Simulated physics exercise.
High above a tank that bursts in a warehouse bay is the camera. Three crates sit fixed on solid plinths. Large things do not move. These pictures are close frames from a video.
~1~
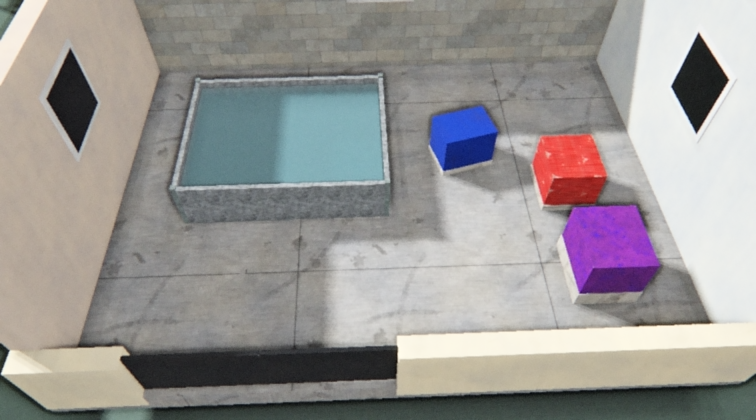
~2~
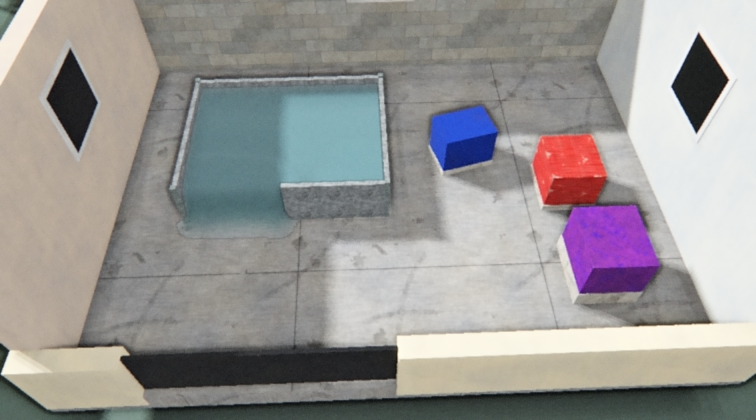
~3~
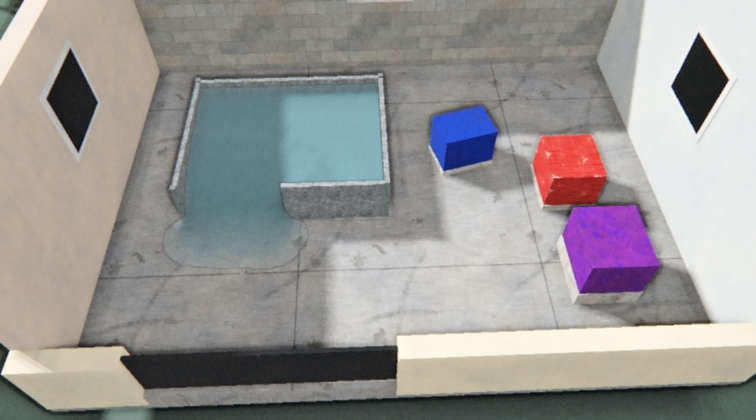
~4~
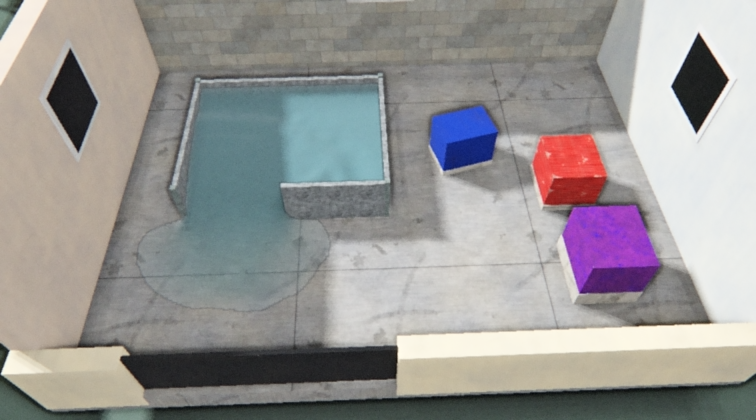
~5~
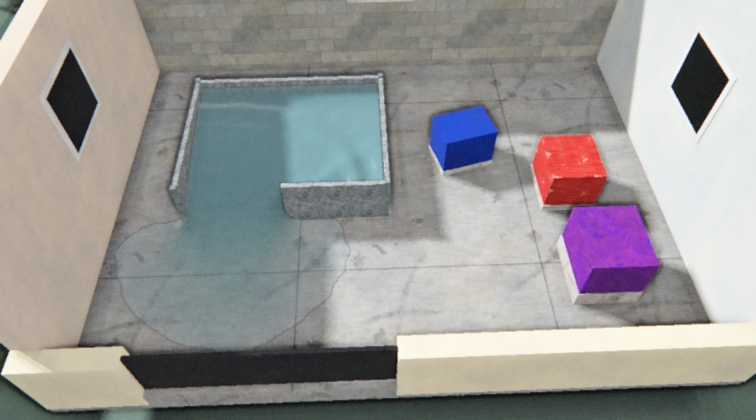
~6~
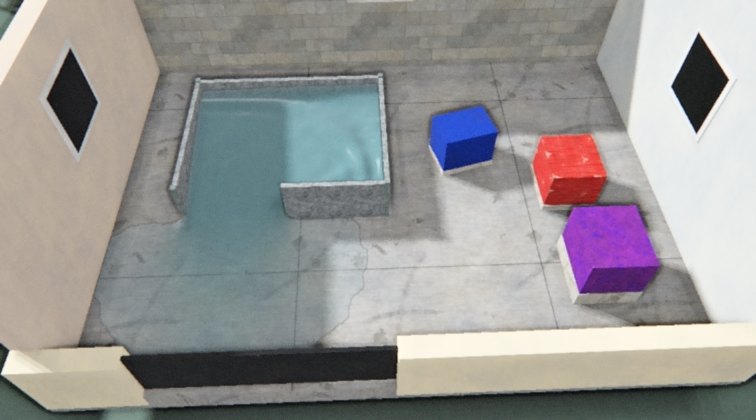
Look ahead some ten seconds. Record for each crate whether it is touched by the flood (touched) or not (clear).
In order: The blue crate will be within the water's reach. The red crate will be within the water's reach. The purple crate will be out of the water's reach.
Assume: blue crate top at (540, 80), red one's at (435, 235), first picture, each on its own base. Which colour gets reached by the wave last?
Last: The blue-painted one.
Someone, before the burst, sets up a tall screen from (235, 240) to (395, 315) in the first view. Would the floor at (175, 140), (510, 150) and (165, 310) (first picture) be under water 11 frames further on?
First unwetted, then unwetted, then inundated.
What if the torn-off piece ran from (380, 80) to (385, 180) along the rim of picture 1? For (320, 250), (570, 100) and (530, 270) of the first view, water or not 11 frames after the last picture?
Going through them in turn: Still unsoaked, then reached by the flood, then reached by the flood.
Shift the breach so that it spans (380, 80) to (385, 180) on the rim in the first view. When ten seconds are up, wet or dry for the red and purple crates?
Within ten seconds the red crate is drenched and the purple crate is drenched.
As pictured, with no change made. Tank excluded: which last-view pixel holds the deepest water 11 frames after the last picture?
My best guess is roughly (170, 374).
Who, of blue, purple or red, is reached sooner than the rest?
I'd pick the crate marked purple.
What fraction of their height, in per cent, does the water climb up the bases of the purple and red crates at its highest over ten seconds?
In order: 80% and 120%.
A moment on, water covers 20 % of the floor; the blue crate not reached, the red crate not reached, the purple crate not reached.
Next, water covers 25 % of the floor; the blue crate not reached, the red crate not reached, the purple crate not reached.
Then, water covers 55 % of the floor; the blue crate not reached, the red crate water round its plinth, the purple crate water round its plinth.
Later, water covers 90 % of the floor; the blue crate water round its plinth, the red crate water round its plinth, the purple crate water round its plinth.
In the end, water covers 100 % of the floor; the blue crate was topped, the red crate was topped, the purple crate stayed above the water.
